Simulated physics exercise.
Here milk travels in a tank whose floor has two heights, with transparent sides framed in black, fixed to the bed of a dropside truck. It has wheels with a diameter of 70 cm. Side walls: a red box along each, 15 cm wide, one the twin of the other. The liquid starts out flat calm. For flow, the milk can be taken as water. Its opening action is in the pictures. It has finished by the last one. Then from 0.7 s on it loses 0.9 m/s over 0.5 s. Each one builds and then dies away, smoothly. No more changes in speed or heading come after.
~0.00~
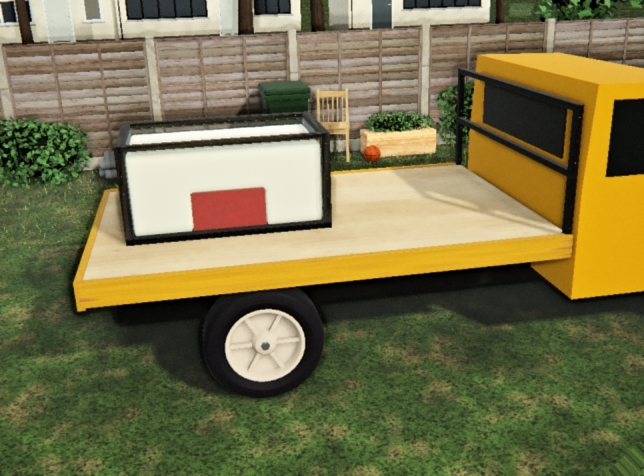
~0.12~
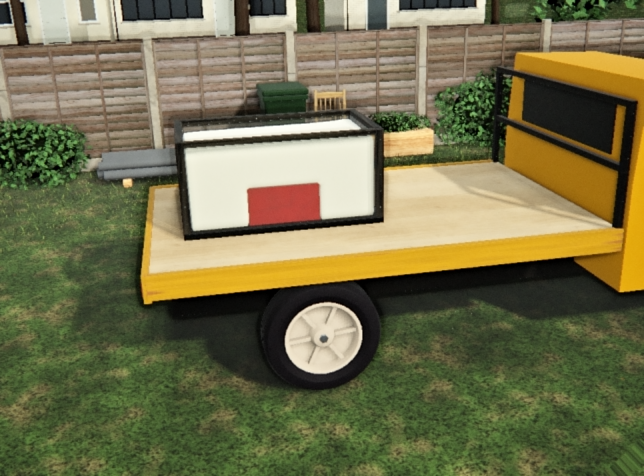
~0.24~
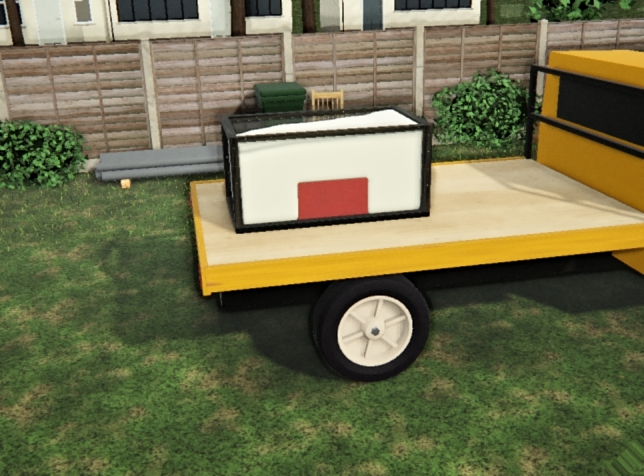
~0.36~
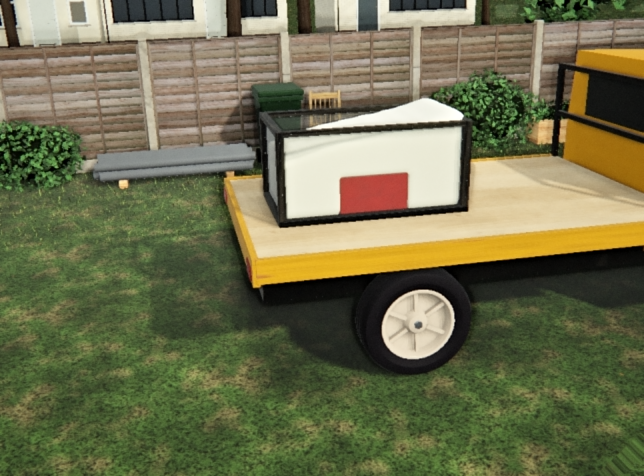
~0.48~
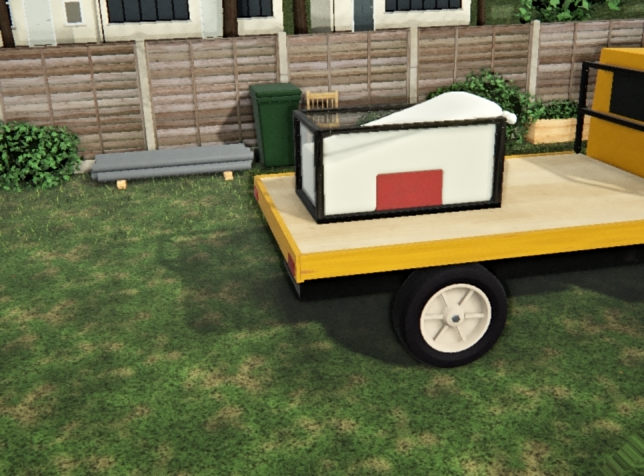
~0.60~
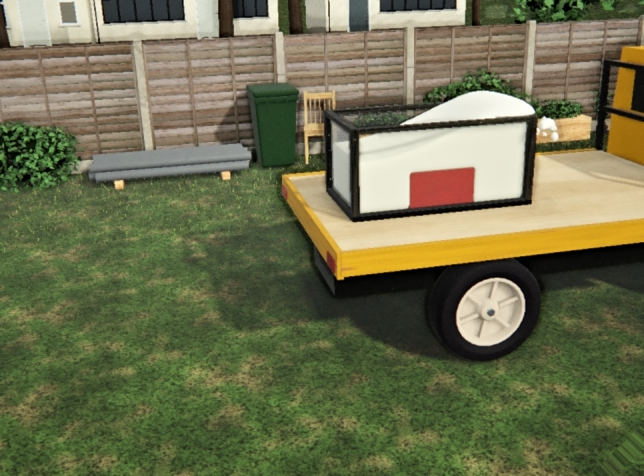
A yellow flatbed truck with a black-framed tank of white milk, a red box on its near side, stands out on a lawn, seen from the side and slightly above. Behind are a wooden fence, pale houses, bushes, a green bin, a chair and grey lengths stacked at left. The truck rolls right, slowing, as the level milk slopes up and bulges above the front rim, the camera barely drifting.
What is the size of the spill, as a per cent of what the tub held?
About 4 per cent.
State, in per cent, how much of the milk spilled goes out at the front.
Roughly 80 percent.
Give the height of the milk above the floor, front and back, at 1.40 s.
Some 46 cm in front and some 48 cm behind.
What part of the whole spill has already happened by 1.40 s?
About 100 percent at that moment.
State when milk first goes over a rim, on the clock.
The first spill happens at roughly 0.7 s.
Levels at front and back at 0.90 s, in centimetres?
Around 52 cm toward the front, with 42 cm behind.
Then, 0.90 s in, the surface is 51 cm up at the front and 43 cm at the back; 3 per cent is out, over the front.
Then, 1.40 s in, the surface is 45 cm up at the front and 47 cm at the back; 4 per cent is out, over the front.
Then, 1.90 s in, the surface is 45 cm up at the front and 47 cm at the back; 4 per cent is out, over the front.
Then, 4.18 s in, 4 per cent is out, over the front, 15 of 334 litres.
